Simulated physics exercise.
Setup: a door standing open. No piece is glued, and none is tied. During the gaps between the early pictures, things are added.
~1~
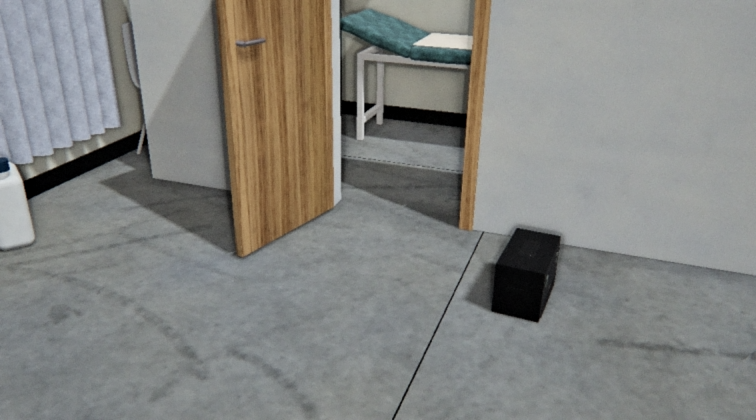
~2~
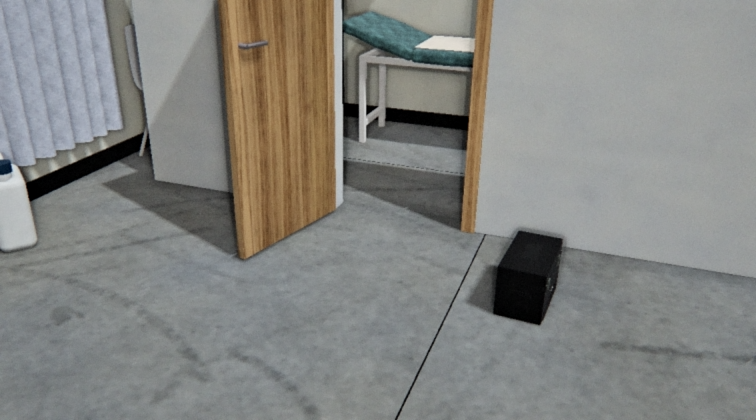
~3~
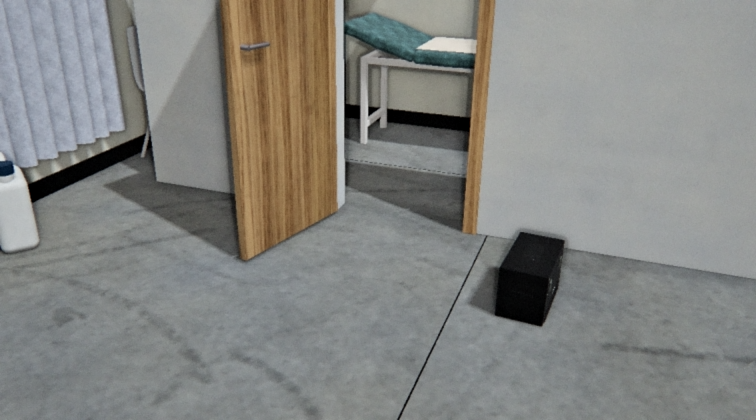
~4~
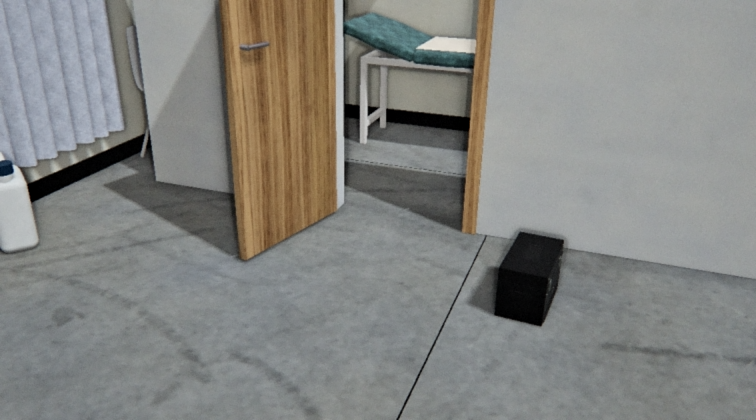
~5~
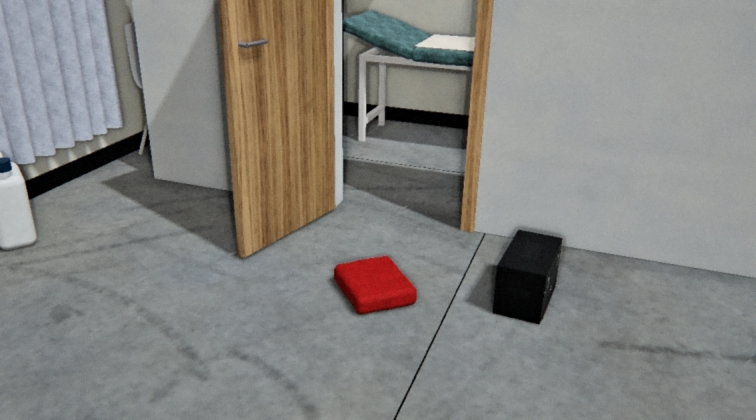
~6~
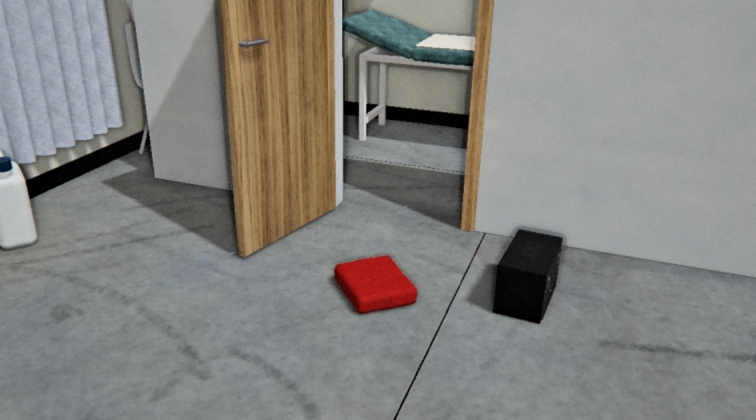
A wooden door stands wide open in a grey-walled room with a marked concrete floor, seen from slightly above, with a teal padded bed on a white frame visible through the doorway. A black box sits on the floor to the right, with a white container and pale curtain at left. Nothing moves apart from very slight camera shifts, and a red cushion appears abruptly on the floor between door and box.
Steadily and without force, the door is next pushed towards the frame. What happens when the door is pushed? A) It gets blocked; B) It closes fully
B.
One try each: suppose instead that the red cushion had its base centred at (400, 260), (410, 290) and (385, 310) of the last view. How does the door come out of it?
In the first case it gets caught partway; in the second case it swings home; in the third case it swings home.
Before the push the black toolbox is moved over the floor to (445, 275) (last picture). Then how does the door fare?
After that it finishes its swing.
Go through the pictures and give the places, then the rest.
The first frame shows door wide open and still; black toolbox (527, 273).
The second frame shows door wide open and still; black toolbox (529, 276).
The third frame shows door wide open and still; black toolbox (531, 277).
The fourth frame shows door wide open and still; black toolbox (530, 277).
The fifth frame shows door wide open and still; black toolbox (528, 275).
The sixth frame shows door wide open and still; red cushion (374, 283); black toolbox (529, 274).
Then, 0.90 s past the last view, open by 84°.
Then, 1.70 s past the last view, open by 52°.
Then, 2.50 s past the last view, open by 18°.
Finally, open by 0°; both still in place. Final places as the last picture's camera would see them, red cushion near (374, 283).
